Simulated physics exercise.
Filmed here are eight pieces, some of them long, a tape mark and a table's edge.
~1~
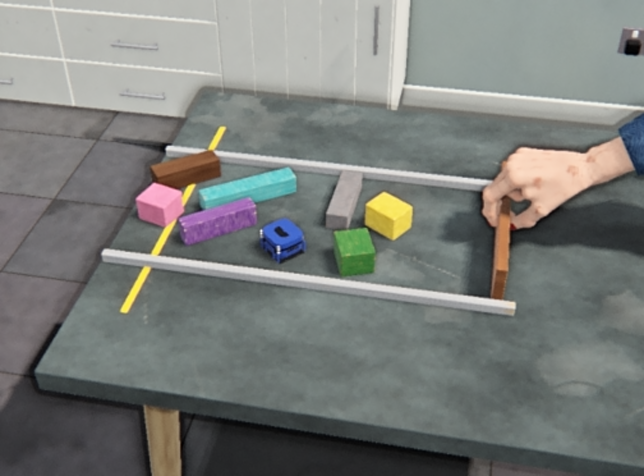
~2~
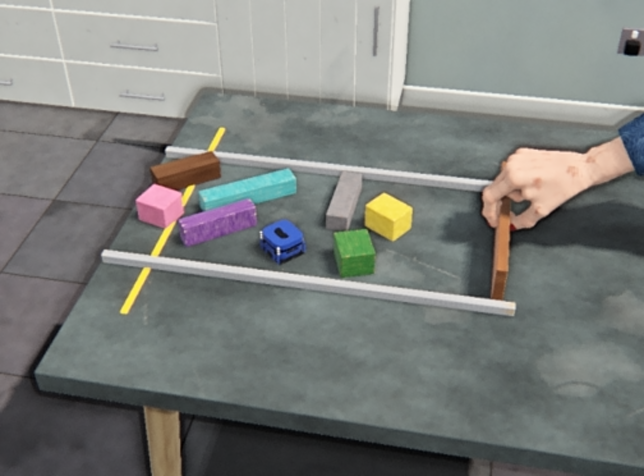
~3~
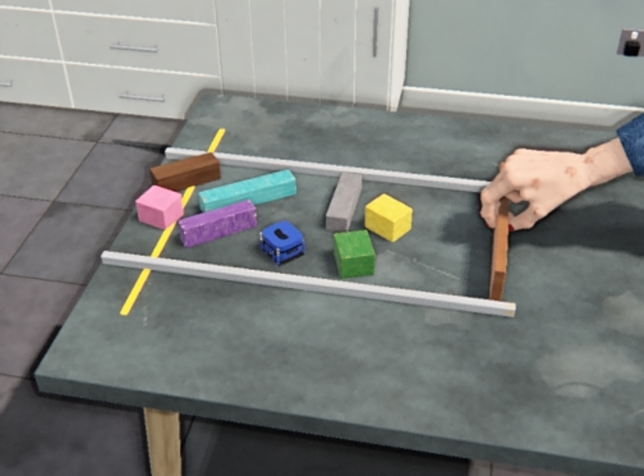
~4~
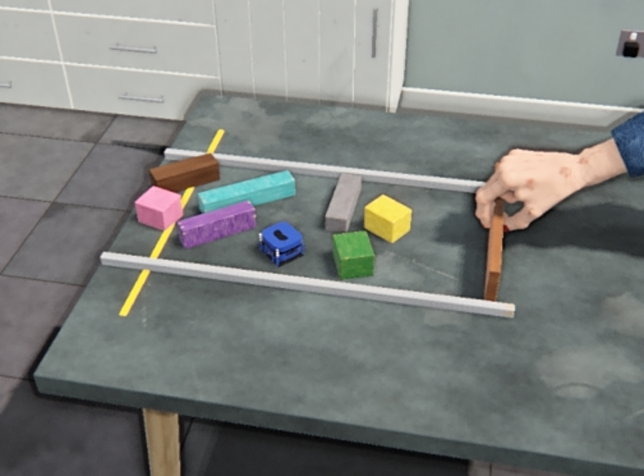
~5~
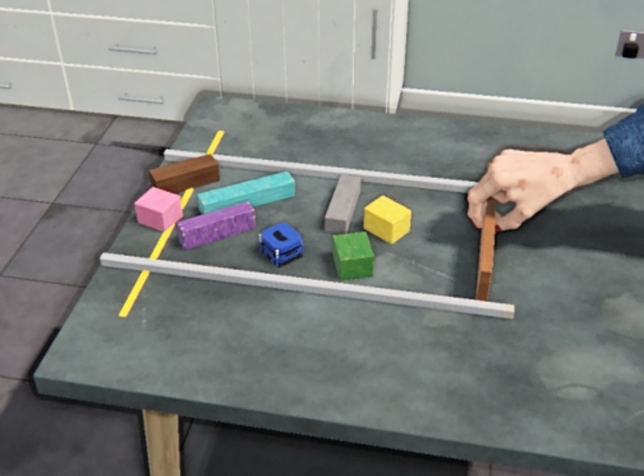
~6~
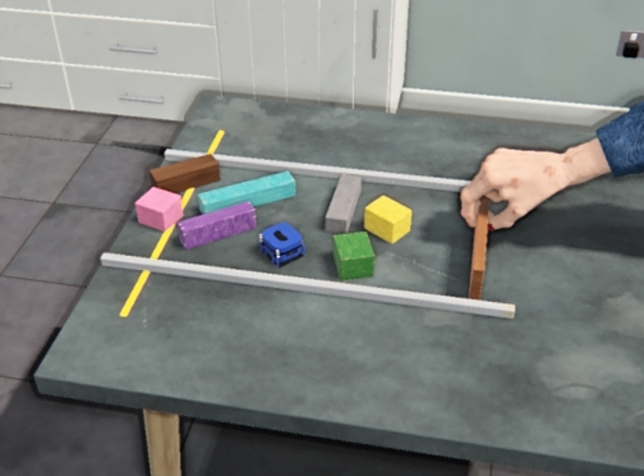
A hand reaches in from the right over a grey tabletop, seen from above at an angle, gripping an upright brown board between two pale rails. Brown, pink, turquoise, purple, grey, yellow and green blocks and a small blue object lie to the left, some near a yellow tape line. The hand barely moves at first, then slides the board slightly left, while the blocks and view stay practically still.
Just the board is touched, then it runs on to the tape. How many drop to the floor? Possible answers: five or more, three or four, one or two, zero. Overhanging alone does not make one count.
The count that comes down will most likely be five and up.
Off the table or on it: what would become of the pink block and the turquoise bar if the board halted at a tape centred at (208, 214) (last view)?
Here the pink block is off by the end and the turquoise bar is on by the end.
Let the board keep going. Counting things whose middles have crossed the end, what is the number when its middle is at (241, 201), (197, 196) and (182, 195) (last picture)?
First 0, then 3, then 5.
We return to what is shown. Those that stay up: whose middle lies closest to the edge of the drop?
Grey bar.
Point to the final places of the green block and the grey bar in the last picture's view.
Listed as asked: First (147, 228), and then (159, 180).
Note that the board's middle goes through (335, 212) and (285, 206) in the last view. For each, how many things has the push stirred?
By then 4, and later 6.
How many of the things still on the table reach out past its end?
Number: 1.
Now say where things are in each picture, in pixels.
In the first frame, pink block (160, 205); brown stick (186, 172); purple bar (218, 221); board (502, 228); tape (180, 207).
In the second frame, brown stick (186, 172); board (502, 229).
In the third frame, purple bar (218, 224); yellow block (388, 218).
In the fourth frame, pink block (159, 209); turquoise bar (247, 194).
In the fifth frame, brown stick (185, 175); green block (353, 256).
In the sixth frame, pink block (160, 210); brown stick (185, 175); purple bar (217, 225); board (481, 229); tape (179, 211).
Soon after, none off yet; pink block at rest near (160, 210); brown stick at rest near (185, 175); purple bar at rest near (217, 225).
After that, none off yet; pink block at rest near (160, 210); brown stick at rest near (185, 175); purple bar displaced a little near (190, 223).
In the end, the number that fall off is five or more; gone, blue case, turquoise bar, purple bar, brown stick and pink block.
